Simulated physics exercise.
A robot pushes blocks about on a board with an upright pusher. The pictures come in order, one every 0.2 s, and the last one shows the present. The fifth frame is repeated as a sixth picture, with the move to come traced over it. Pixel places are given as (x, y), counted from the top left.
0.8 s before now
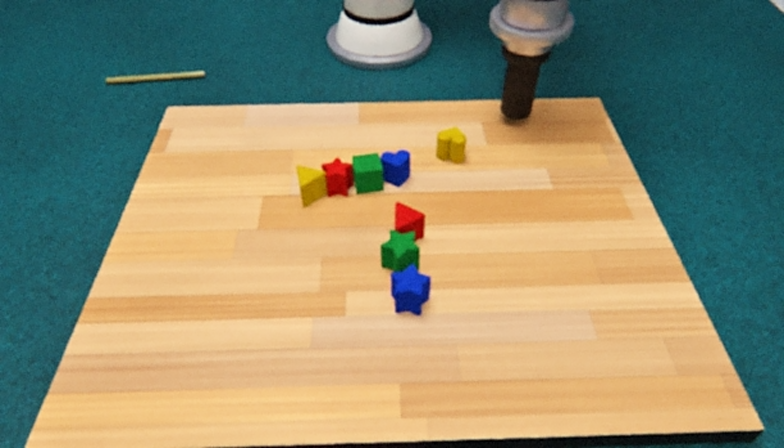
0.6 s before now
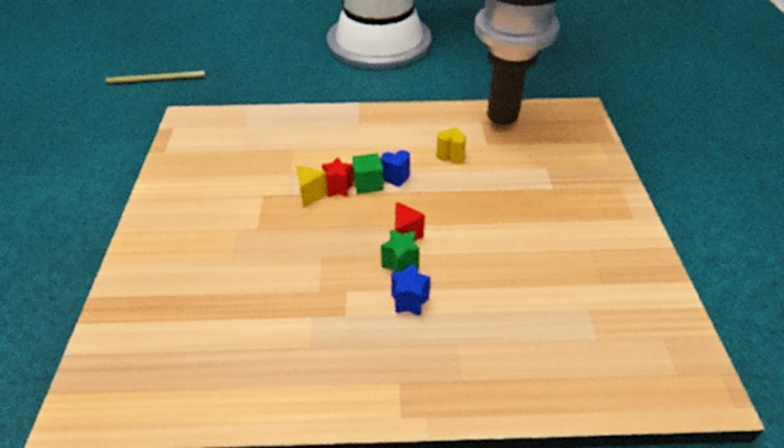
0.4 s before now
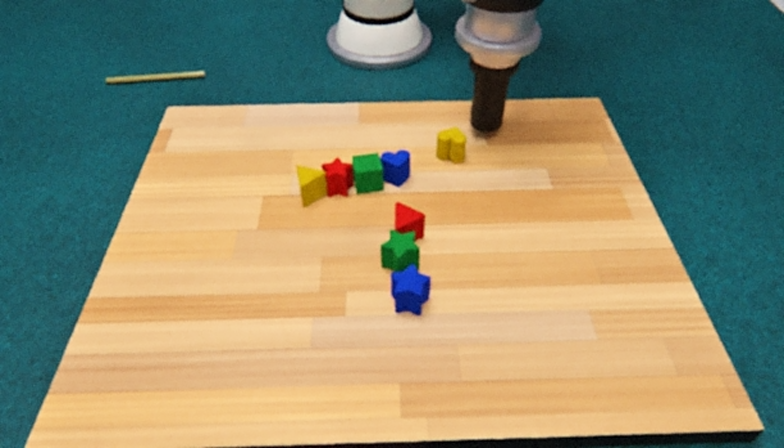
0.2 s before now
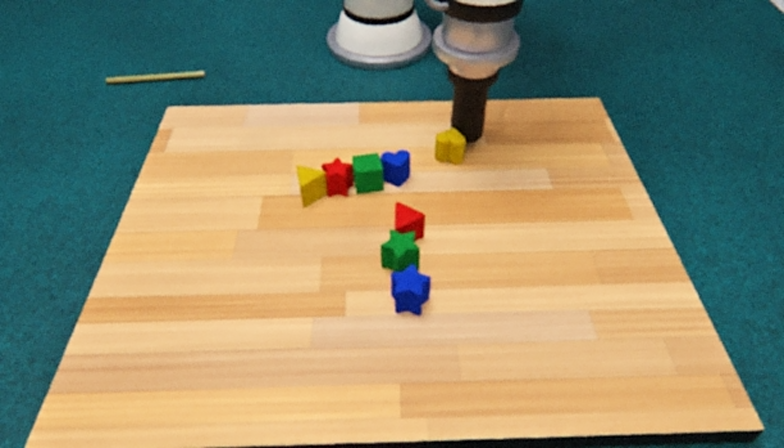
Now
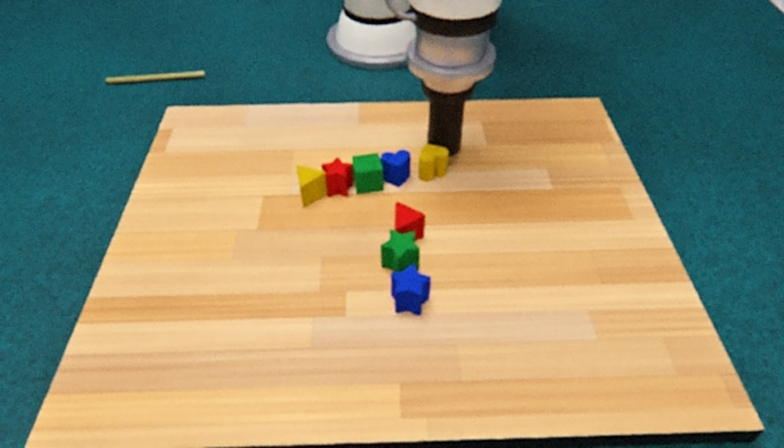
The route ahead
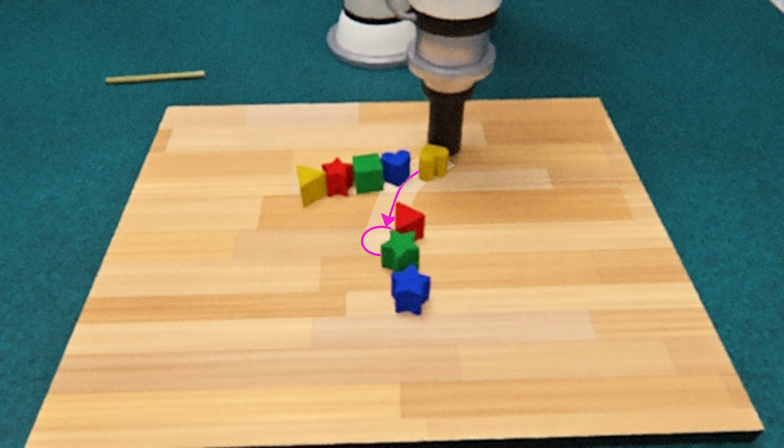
A robot arm moved its dark upright pusher left and slightly down across a wooden board of small colored blocks, then nudged the yellow heart a short way toward the blue heart while the others stayed still.
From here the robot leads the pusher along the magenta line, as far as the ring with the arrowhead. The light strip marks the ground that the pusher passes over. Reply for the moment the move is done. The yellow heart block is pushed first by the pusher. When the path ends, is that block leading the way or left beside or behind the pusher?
It remains before the pusher.
The line goes from (443, 157) through (411, 177) and (393, 206) to (381, 241).
The first path, step by step. One third of the way, pusher (411, 168); yellow triangular block (298, 176), turned 20° clockwise; red star-shaped block (324, 171), turned 15° anticlockwise; green square (352, 162), turned 15° anticlockwise; blue heart block (378, 160), turned 30° clockwise; yellow heart block (409, 175), turned 25° anticlockwise.
Two thirds of the way, pusher (393, 197); yellow triangular block (290, 178), turned 15° clockwise; red star-shaped block (313, 170), turned 30° anticlockwise; green square (340, 162), turned 20° clockwise; blue heart block (364, 174), turned 100° clockwise; red triangular block (400, 222), turned 60° anticlockwise; yellow heart block (390, 206).
At the end, pusher (381, 231); yellow triangular block (290, 178), turned 15° clockwise; red star-shaped block (313, 170), turned 30° anticlockwise; green square (340, 162), turned 20° clockwise; blue heart block (364, 174), turned 100° clockwise; red triangular block (412, 246), turned 105° anticlockwise; yellow heart block (386, 243), turned 45° anticlockwise.
